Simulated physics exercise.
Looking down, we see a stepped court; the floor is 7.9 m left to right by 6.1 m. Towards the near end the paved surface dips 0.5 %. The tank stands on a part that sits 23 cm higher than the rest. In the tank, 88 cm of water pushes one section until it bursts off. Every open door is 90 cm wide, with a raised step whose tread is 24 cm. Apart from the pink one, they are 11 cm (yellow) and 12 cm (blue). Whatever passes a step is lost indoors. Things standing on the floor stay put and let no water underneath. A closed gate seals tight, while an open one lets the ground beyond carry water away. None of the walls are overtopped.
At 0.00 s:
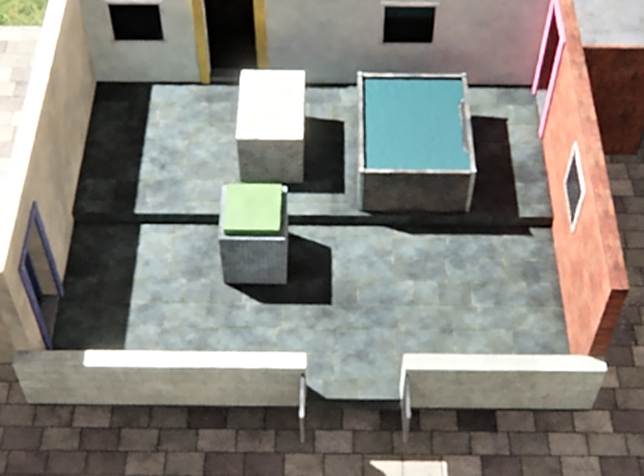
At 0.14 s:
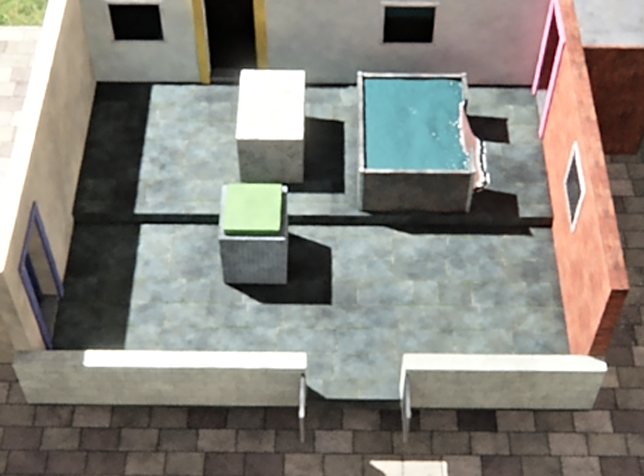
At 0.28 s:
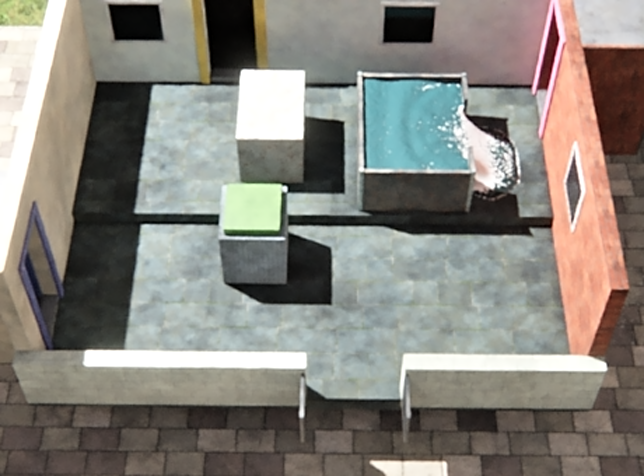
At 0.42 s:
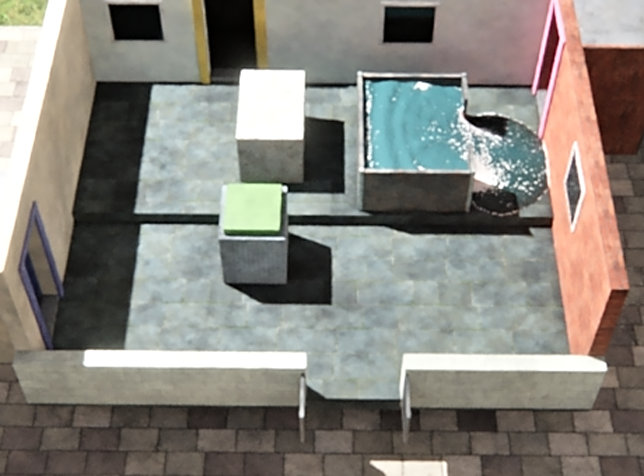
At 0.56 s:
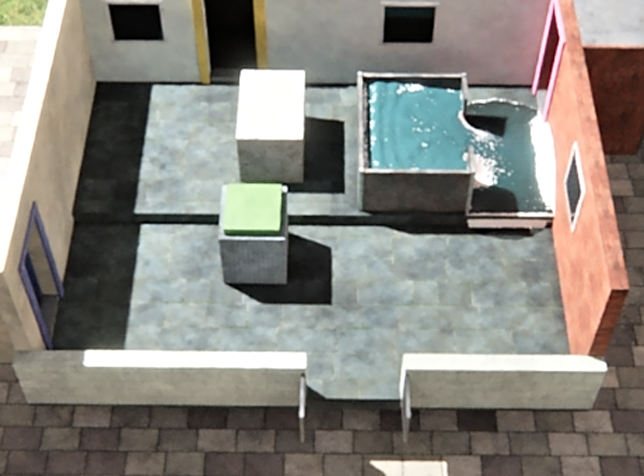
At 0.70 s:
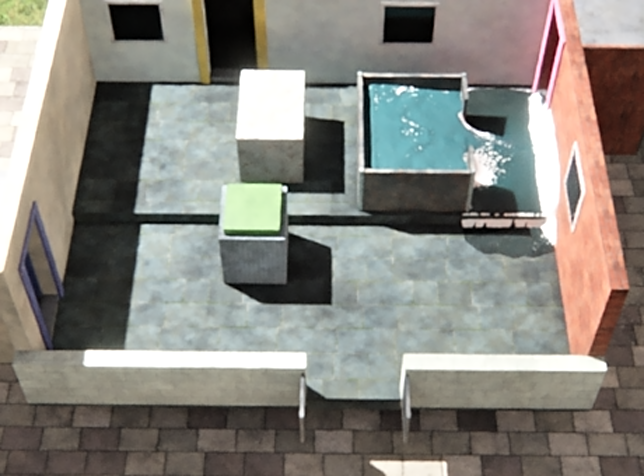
In a walled court, water pours from the tank's right side and spreads across the raised floor.
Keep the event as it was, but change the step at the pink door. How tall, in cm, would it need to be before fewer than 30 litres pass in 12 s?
I would say roughly 32 cm.
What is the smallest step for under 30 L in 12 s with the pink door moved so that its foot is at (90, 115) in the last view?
Minimum: About 16 cm.
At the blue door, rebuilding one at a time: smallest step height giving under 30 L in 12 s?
For the blue door, about 9.5 cm.
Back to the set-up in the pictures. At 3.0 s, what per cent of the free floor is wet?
Wet: Close to 40 %.
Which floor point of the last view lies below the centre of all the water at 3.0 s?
I'd say around (448, 189).
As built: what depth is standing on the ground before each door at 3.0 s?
Pink door: 27 cm; yellow door: 7 cm; blue door: 0 cm.
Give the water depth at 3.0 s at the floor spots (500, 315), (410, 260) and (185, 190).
Roughly 5, then 0, then 0 cm.
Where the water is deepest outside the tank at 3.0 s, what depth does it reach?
35 cm.
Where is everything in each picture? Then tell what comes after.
The first frame shows the tank at (414, 125) is whole and still, 88 cm deep; the pink door at (548, 72) is dry.
In the second frame, water pours out at (463, 147) and has run 0.3 m, to (483, 182); about 13 cm deep outside, 88 cm at the back.
In the third frame, the gap is at (463, 149), the front 0.9 m out at (515, 174); the back of the tank holds 87 cm.
In the fourth frame, the front is at (548, 180), 1.4 m from the gap at (463, 150); 2.4 m2 of floor is wet, 80 cm left at the back.
In the fifth frame, water pours out at (463, 150) and has run 1.6 m, to (553, 216); about 9 cm deep outside, 74 cm at the back.
In the sixth frame, the gap is at (463, 150), the front 1.8 m out at (554, 248); the back of the tank holds 75 cm; water is at the pink door at (548, 72).
After 1.4 s water covers 15 % of the floor, deepest (58 cm) near (528, 91); 31 cm at the pink door, 32 litres in over its 15 cm step.
After 3.0 s water covers 40 % of the floor, deepest (35 cm) near (538, 166); 27 cm at the pink door, 146 litres in over its 15 cm step.
After 12.0 s water covers 90 % of the floor, deepest (14 cm) near (74, 229); 6 cm at the pink door, 208 litres in over its 15 cm step.
At the pink door as built, the water arrived by 0.6 s and peaked near 34 cm at 2.0 s.
With a step of 27 cm, 58 litres would have come in within the 12 s; with 36.5 cm, 13 litres. So under 30 litres takes about 32 cm.
